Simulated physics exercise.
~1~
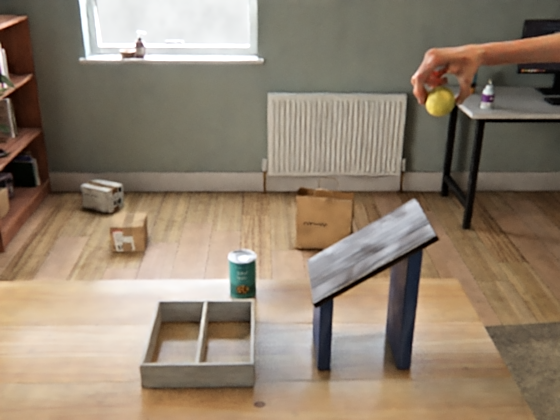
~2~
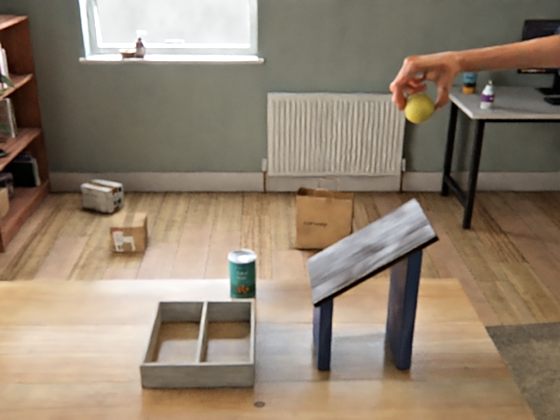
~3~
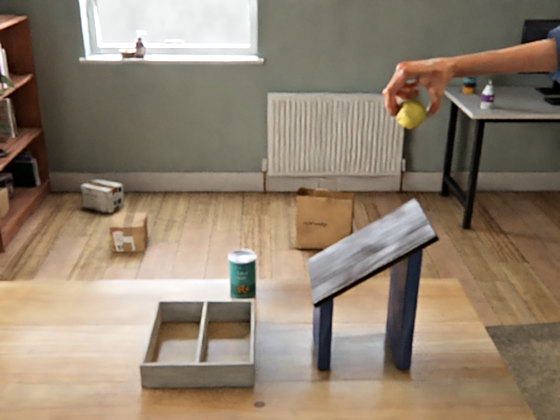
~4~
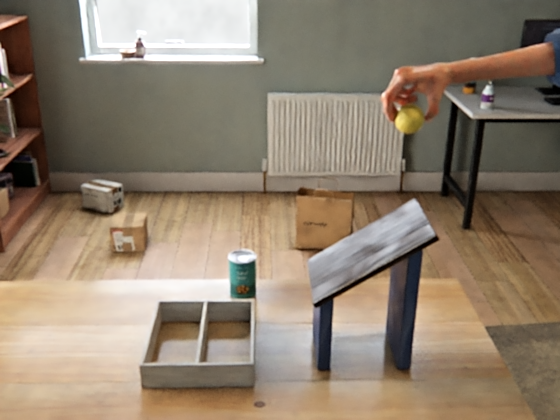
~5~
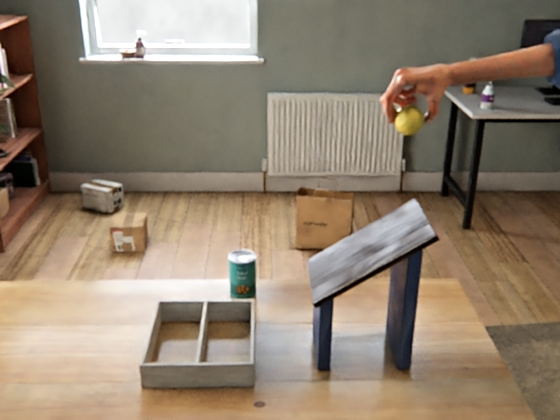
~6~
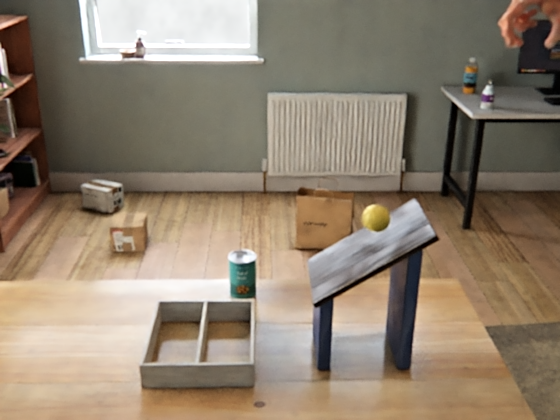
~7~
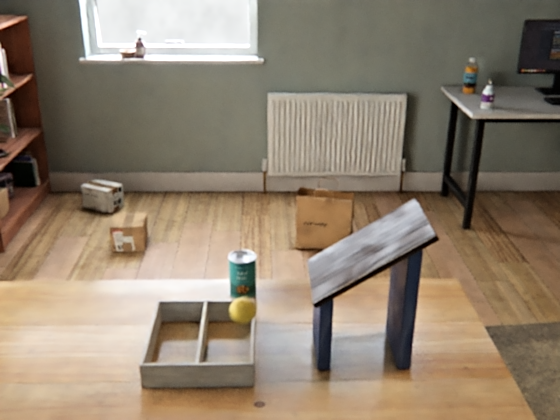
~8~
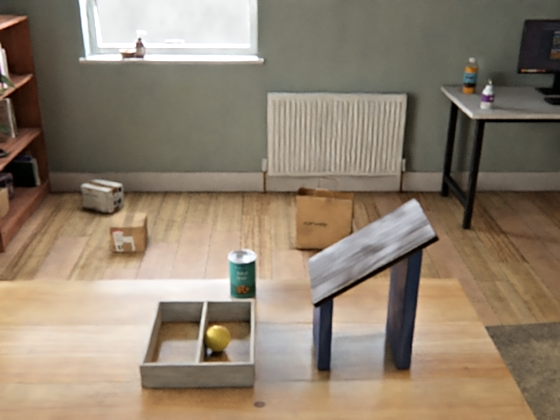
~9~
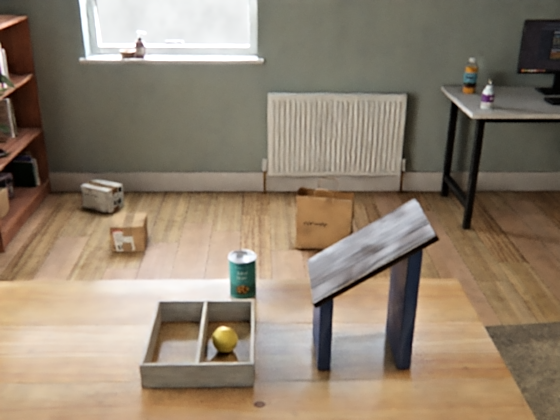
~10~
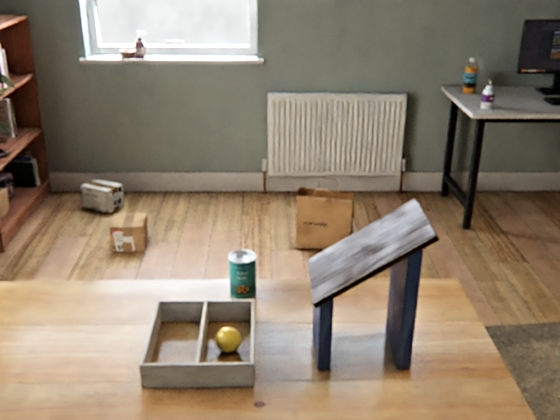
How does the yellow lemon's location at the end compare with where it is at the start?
At the start the yellow lemon is held in a hand up at the right, above the slanted board. By the end it rests lower and farther left, in the tray's right bay, the one next to the board.
